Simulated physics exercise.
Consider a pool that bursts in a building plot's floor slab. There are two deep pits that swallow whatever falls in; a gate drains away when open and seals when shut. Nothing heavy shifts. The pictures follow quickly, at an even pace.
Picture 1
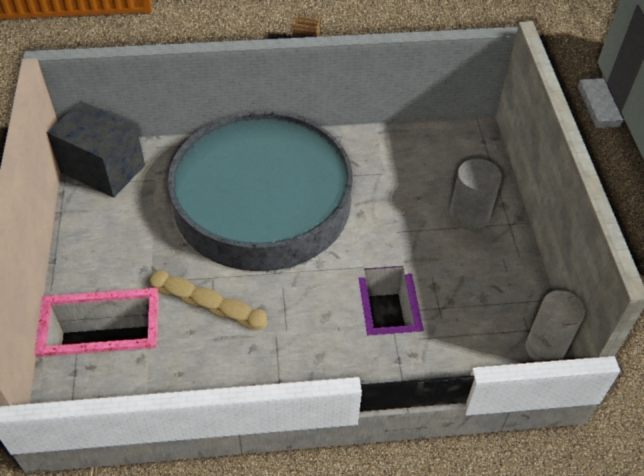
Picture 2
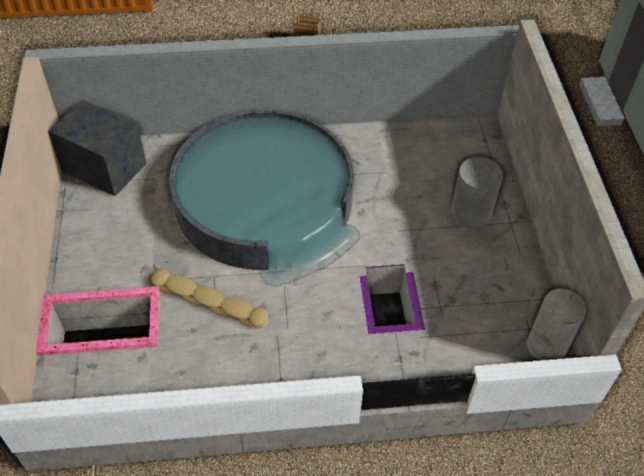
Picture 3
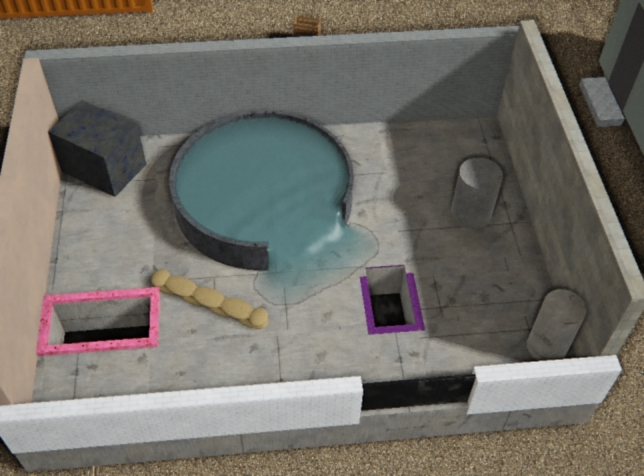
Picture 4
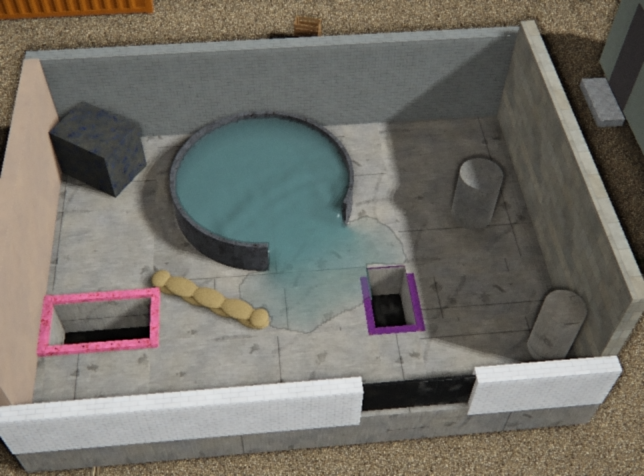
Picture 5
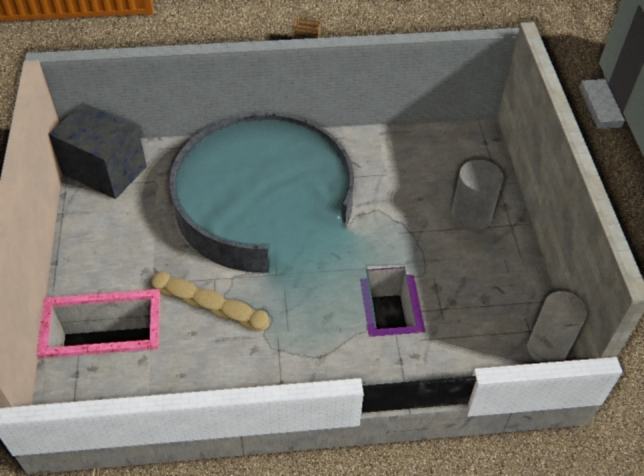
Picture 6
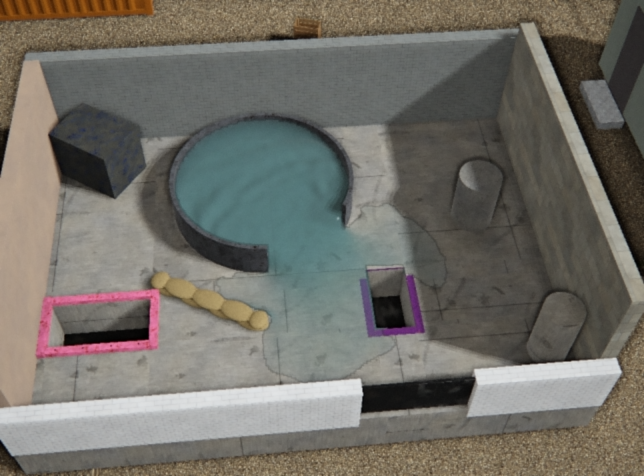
The clip opens on a walled plot with still, teal water in a round pool, near a pink-edged pit and a purple-edged one. A gap appears in the pool's lower-right rim and water pours out, then spreads across the floor past the beige lumpy bar and around the purple-edged pit.
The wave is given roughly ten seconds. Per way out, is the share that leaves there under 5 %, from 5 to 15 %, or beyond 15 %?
One by one: The gate soaks up scarcely any - beneath five per cent; the pink pit soaks up scarcely any - beneath five per cent; the purple pit soaks up a great deal - past fifteen per cent.
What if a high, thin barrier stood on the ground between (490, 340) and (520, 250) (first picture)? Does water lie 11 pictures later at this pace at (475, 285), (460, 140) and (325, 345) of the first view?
In order: Wet; dry; wet.
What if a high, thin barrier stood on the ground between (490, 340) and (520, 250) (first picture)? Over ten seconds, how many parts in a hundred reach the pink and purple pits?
Parts in a hundred: Pink 0, purple 40.
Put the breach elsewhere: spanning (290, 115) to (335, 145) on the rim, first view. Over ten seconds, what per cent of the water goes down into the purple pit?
The purple pit gets 6 per cent.
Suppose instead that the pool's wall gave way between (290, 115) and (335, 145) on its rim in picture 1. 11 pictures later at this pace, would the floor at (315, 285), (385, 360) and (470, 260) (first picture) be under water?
In the order asked: Out of reach, out of reach, out of reach.
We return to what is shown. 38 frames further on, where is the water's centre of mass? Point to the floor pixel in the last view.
Close to (316, 272).
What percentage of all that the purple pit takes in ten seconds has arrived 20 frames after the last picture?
It works out at roughly 55 percent of the ten-second total.
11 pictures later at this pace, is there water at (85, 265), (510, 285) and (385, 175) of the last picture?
One by one: Left dry / waterlogged / left dry.
A moment on, water covers 25 % of the floor; the gate 0 %, the pink pit 0 %, the purple pit 6 %.
Next, water covers 35 % of the floor; the gate 0 %, the pink pit 0 %, the purple pit 12 %.
Then, water covers 45 % of the floor; the gate 0 %, the pink pit 0 %, the purple pit 20 %.
Later, water covers 60 % of the floor; the gate 0 %, the pink pit 0 %, the purple pit 28 %.
In the end, water covers 75 % of the floor; the gate 0 %, the pink pit 1 %, the purple pit 36 %.
